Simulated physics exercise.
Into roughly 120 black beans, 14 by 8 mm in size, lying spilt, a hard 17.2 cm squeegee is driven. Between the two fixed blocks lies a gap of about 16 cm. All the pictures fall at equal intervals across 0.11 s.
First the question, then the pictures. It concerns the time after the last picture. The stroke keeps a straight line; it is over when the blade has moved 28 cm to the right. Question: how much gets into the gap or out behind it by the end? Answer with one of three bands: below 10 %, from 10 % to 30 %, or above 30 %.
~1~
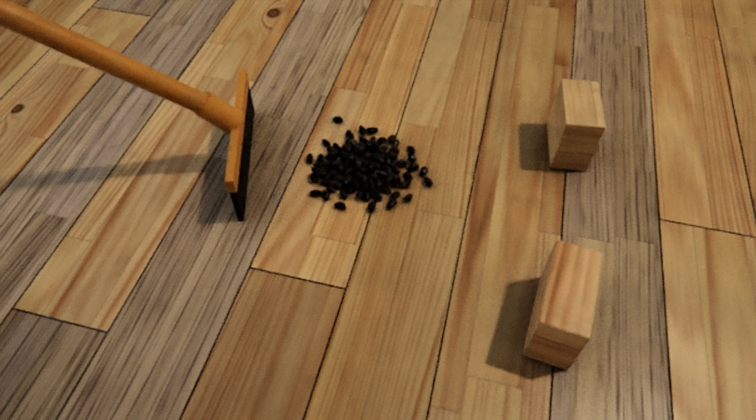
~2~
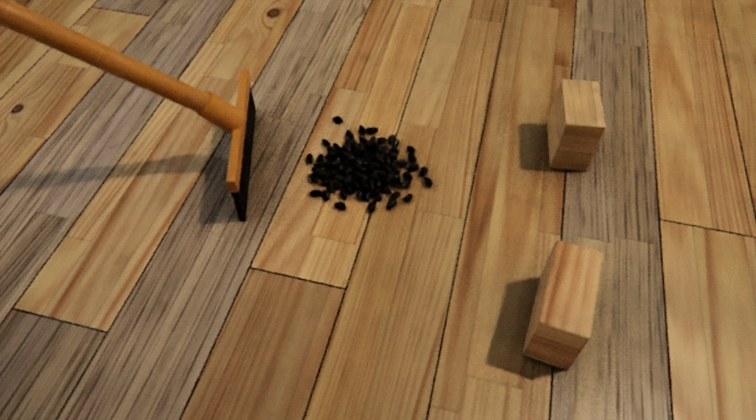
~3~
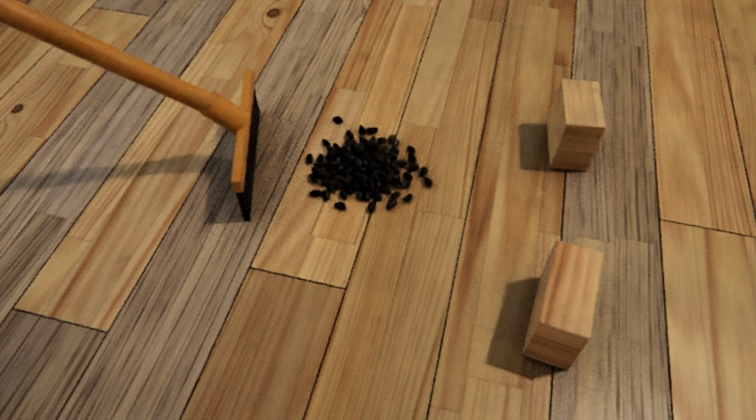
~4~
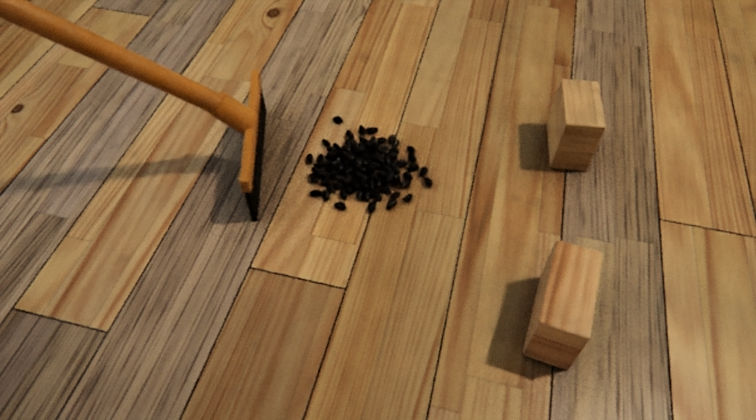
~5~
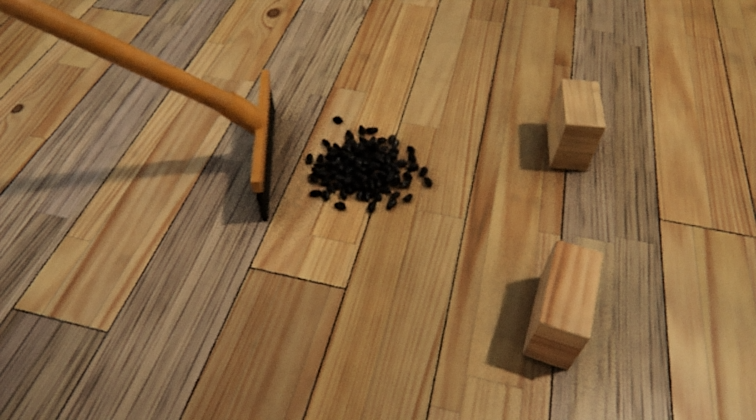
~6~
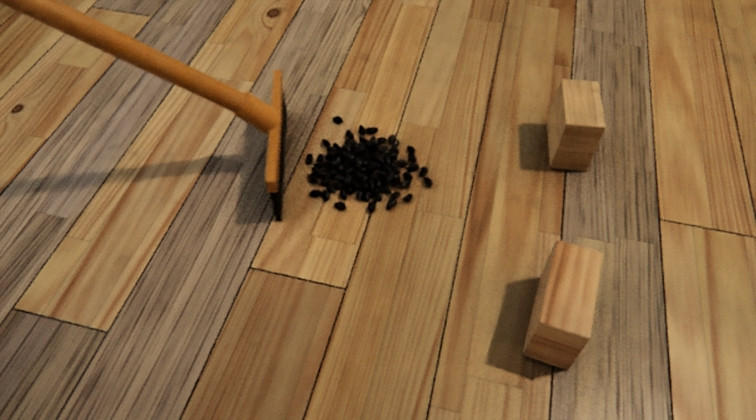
From 10 % to 30 %.
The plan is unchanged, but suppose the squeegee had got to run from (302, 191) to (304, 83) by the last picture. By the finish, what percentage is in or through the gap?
Through the gap: 45 per cent.
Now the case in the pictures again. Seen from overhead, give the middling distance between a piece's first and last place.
22 cm.
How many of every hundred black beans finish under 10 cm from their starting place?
My estimate is near 0 per cent.
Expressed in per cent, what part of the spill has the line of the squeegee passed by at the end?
That share is close to 5 per cent.
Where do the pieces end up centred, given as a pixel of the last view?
I'd put it somewhere around (536, 167) in the last picture.
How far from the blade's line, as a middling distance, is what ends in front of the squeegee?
Roughly 5 cm ahead of the line.
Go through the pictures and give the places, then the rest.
Squeegee from (232, 186) to (244, 80); moved 0.0 cm; 0 pieces shifted; middle of the spill at (360, 162); block at (572, 286); block at (583, 102), in the first picture.
Squeegee from (233, 186) to (246, 80); moved 0.2 cm; 0 pieces shifted; middle of the spill at (360, 162), in the second picture.
Squeegee from (238, 186) to (250, 80); moved 0.6 cm; 0 pieces shifted; middle of the spill at (360, 162), in the third picture.
Squeegee from (246, 186) to (257, 80); moved 1.5 cm; 0 pieces shifted; middle of the spill at (360, 162), in the fourth picture.
Squeegee from (257, 186) to (266, 80); moved 2.6 cm; 0 pieces shifted; middle of the spill at (360, 162), in the fifth picture.
Squeegee from (272, 186) to (279, 80); moved 4.0 cm; 0 pieces shifted; middle of the spill at (360, 162); block at (572, 286); block at (583, 102), in the sixth picture.
Then, 0.21 s after the last picture, squeegee 19 cm from its start, spill 12 cm wide; held up before the blocks 100 %.
Then, 0.42 s after the last picture, squeegee 28 cm from its start, spill 18 cm wide; in or through the gap 10 %, round the far block 5 %, held up before the blocks 85 %.
Then, 0.60 s after the last picture, squeegee 28 cm from its start, spill 17 cm wide; in or through the gap 25 %, round the far block 5 %, held up before the blocks 65 %.
In the end, in or through the gap 25 %, round the near block 0 %, round the far block 5 %, held up before the blocks 65 %.
